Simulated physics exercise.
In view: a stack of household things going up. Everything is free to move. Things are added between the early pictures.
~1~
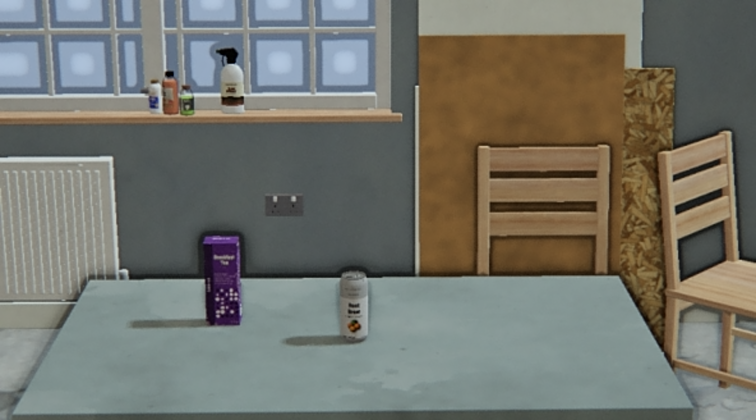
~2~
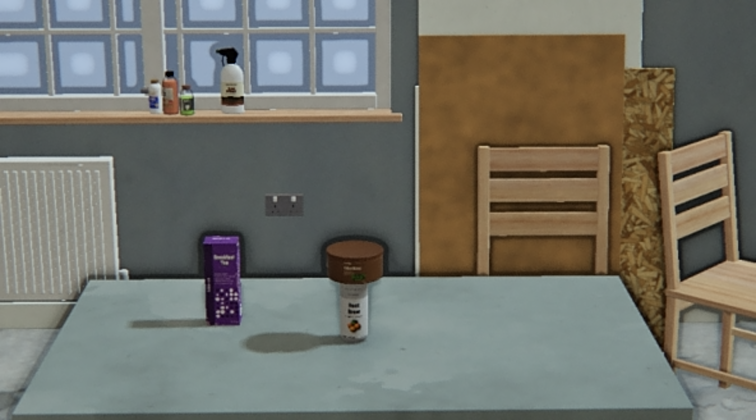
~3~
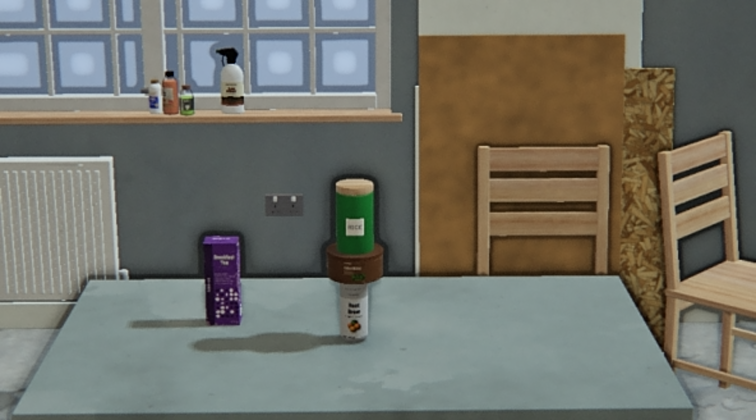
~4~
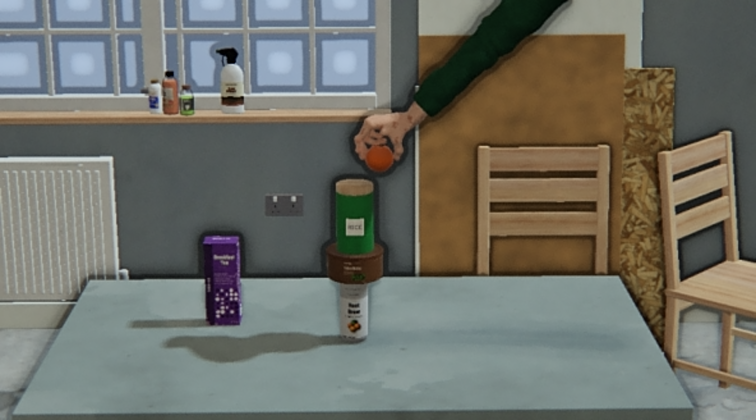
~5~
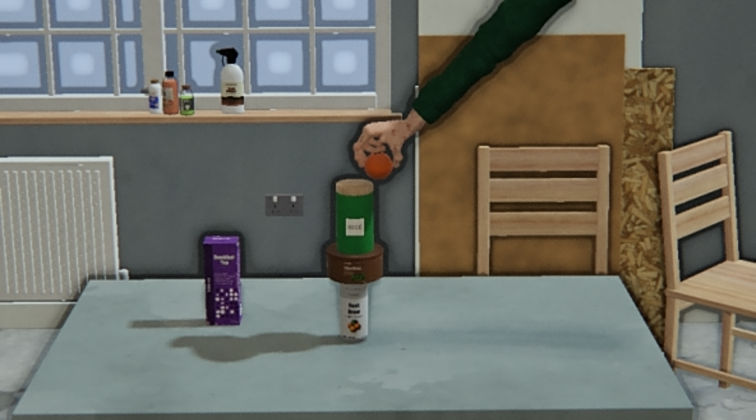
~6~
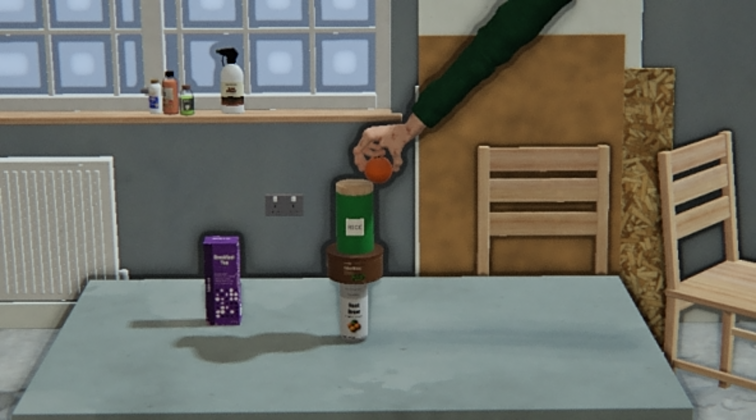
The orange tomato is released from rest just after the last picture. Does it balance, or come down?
It comes apart.
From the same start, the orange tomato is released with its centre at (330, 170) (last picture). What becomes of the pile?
Then it loses its balance.
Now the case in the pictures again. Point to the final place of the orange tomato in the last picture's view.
At about (415, 327).
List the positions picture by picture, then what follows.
In the first frame, the last thing is not in view yet; white can (354, 308).
In the second frame, the last thing is not in view yet.
In the third frame, the last thing is not in view yet; white can (354, 308).
The fourth frame shows still above its spot; orange tomato (380, 158); green jar (355, 217).
The fifth frame shows still above its spot; orange tomato (378, 166); white can (354, 308).
The sixth frame shows set down, still held; orange tomato (378, 170); green jar (355, 217).
Then, 0.40 s later than the last frame, orange tomato now fallen.
Then, 0.50 s later than the last frame, things are still on the move.
When it is over, fallen, orange tomato; the other 4 as before. End places, in pixels of the last picture, orange tomato near (415, 328). The pile gives way.
